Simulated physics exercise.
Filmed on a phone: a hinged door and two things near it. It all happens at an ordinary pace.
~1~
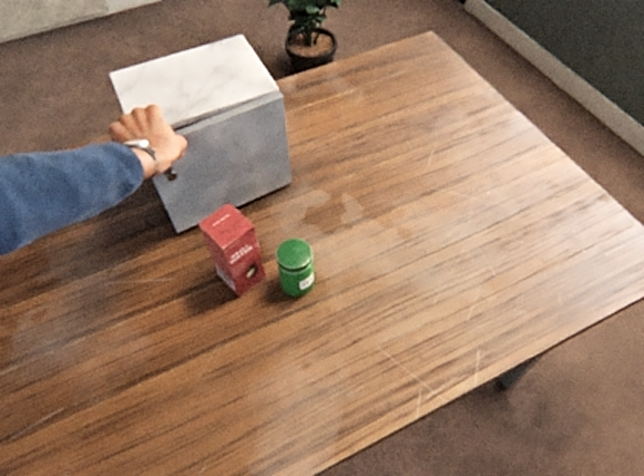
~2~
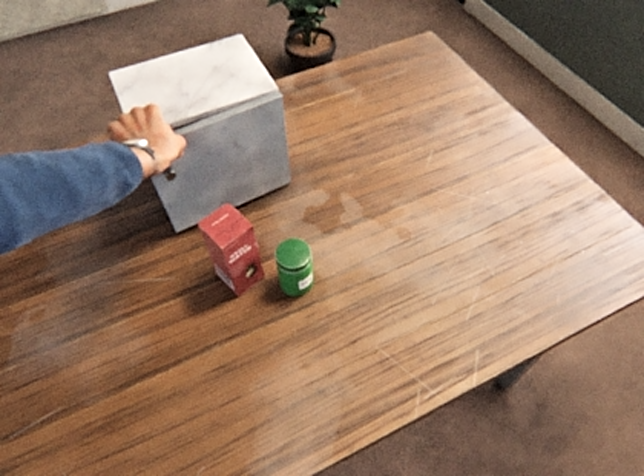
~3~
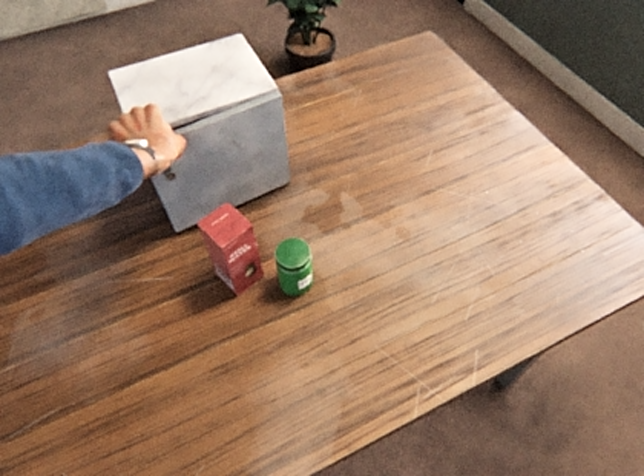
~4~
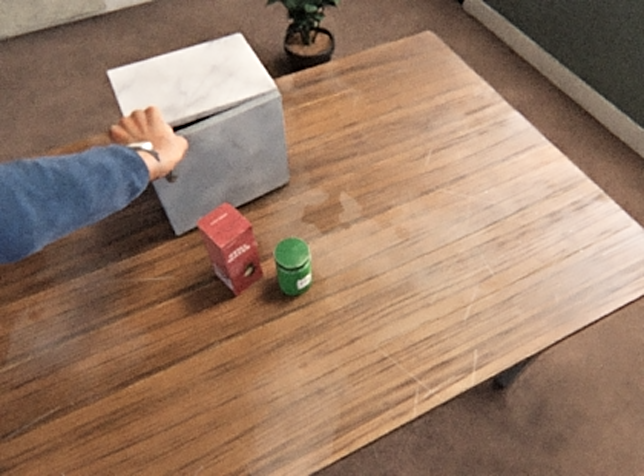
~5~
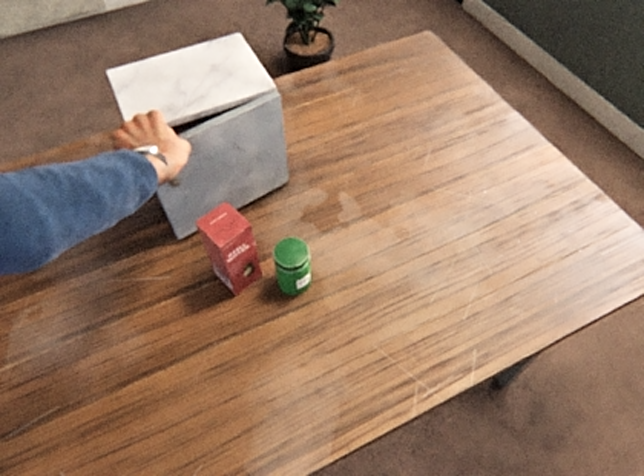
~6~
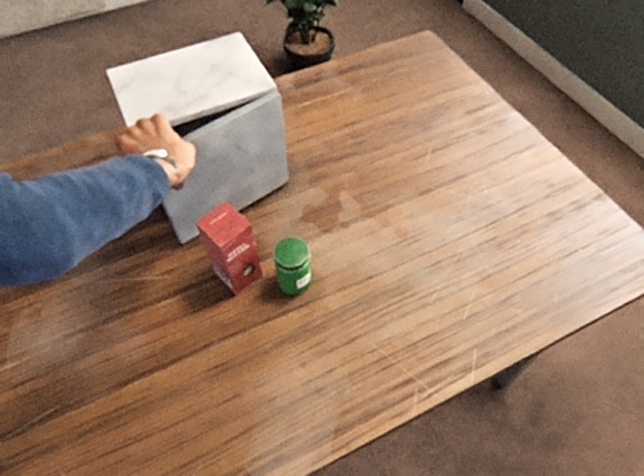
On a wooden table, a hand in a blue sleeve grips the door of a grey box with a pale top, behind a red carton and a green jar. At first the door barely moves, then the hand pulls it slightly further open, widening the dark gap while the carton and jar stay put.
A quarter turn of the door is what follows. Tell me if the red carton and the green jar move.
As it turns out, the red carton is pushed along; the green jar is pushed along.
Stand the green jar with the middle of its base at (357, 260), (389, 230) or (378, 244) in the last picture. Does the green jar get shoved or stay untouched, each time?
One after another: It remains where it is; escapes contact; is missed.
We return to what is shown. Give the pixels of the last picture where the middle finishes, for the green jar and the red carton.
Near (403, 263) and (368, 257).
Then, 0.96 s past the last view, door 49° open; red carton travelled about its own width near (263, 264); green jar travelled a little near (305, 269).
Then, 1.44 s past the last view, door 67° open; red carton travelled well along near (309, 266); green jar travelled about its own width near (347, 269).
Finally, the red carton gets knocked, near (368, 257); the green jar gets knocked, near (403, 263).
